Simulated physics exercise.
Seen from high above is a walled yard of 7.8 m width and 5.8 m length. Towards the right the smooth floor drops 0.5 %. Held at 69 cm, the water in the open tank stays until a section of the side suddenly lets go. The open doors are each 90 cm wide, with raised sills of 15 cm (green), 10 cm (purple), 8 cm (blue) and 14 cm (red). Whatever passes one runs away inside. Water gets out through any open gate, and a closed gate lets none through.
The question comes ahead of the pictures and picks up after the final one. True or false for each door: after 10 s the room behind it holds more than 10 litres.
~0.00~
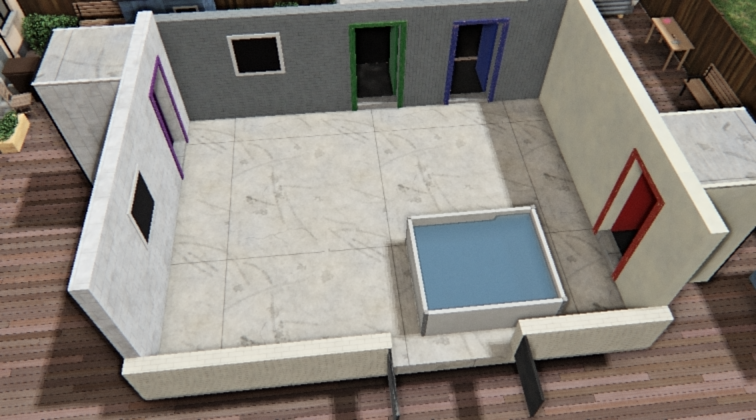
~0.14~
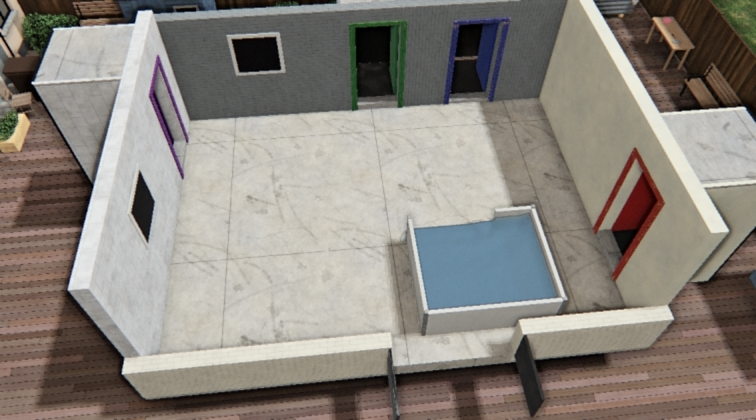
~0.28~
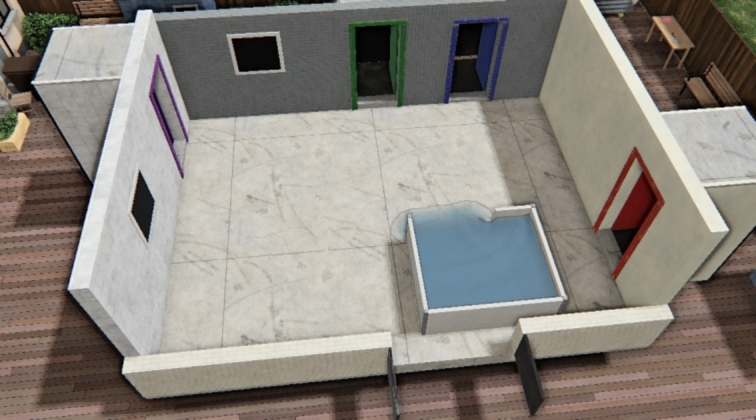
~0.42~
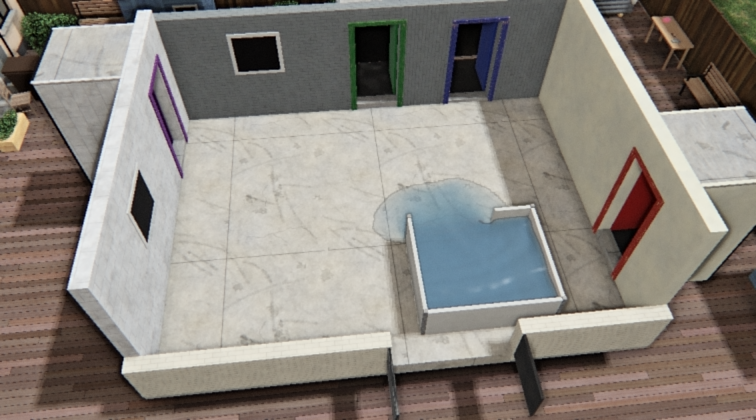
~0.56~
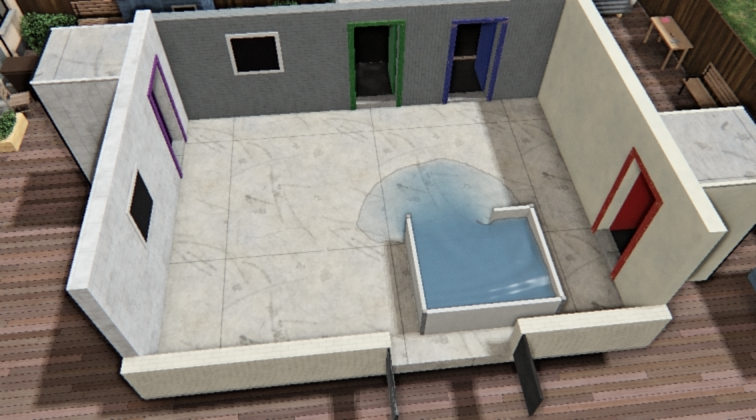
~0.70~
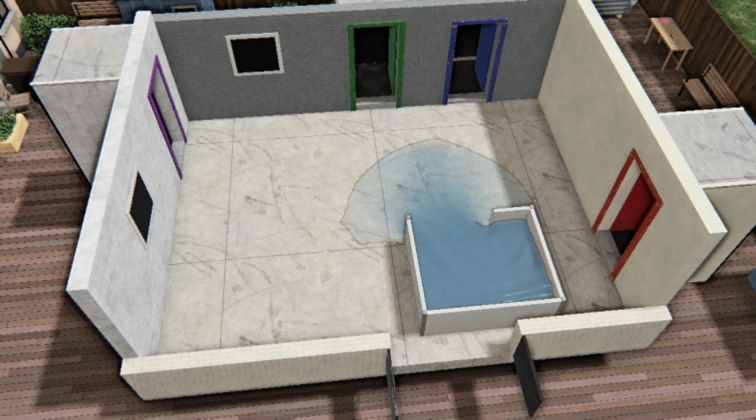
Green door: True; purple door: True; blue door: True; red door: False.
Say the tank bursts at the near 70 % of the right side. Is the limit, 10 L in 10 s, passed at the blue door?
Then the blue door ends up out of bounds.
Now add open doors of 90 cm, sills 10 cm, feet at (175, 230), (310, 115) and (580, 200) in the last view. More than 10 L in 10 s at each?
First doorway falls short, second gets there, third falls short.
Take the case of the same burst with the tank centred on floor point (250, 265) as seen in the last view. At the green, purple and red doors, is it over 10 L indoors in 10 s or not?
Result - green door does not exceed it, purple door exceeds it, red door does not exceed it.
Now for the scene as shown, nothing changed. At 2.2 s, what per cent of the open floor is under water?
Around 40 per cent.
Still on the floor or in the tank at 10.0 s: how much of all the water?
About 86 per cent.
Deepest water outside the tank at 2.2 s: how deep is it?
Around 29 centimetres deep.
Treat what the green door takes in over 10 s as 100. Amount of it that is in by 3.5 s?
By that time, around 95 per cent.
After 1.4 s water covers 35 % of the floor and is deepest (32 cm) near (435, 230); green door 24 cm at the sill, 3 L in, purple door not reached, blue door 14 cm at the sill, 2 L in, red door not reached.
After 2.2 s water covers 40 % of the floor and is deepest (29 cm) near (402, 113); green door 29 cm at the sill, 48 L in, purple door not reached, blue door 23 cm at the sill, 53 L in, red door not reached.
After 3.5 s water covers 50 % of the floor and is deepest (28 cm) near (534, 99); green door 19 cm at the sill, 98 L in, purple door 13 cm at the sill, 0 L in, blue door 16 cm at the sill, 127 L in, red door not reached.
After 6.0 s water covers 75 % of the floor and is deepest (16 cm) near (576, 334); green door 10 cm at the sill, 104 L in, purple door 11 cm at the sill, 42 L in, blue door 11 cm at the sill, 168 L in, red door 5 cm at the sill, 0 L in.
After 10.0 s water covers 100 % of the floor and is deepest (12 cm) near (573, 242); green door 6 cm at the sill, 104 L in, purple door 5 cm at the sill, 44 L in, blue door 6 cm at the sill, 175 L in, red door 12 cm at the sill, 0 L in.
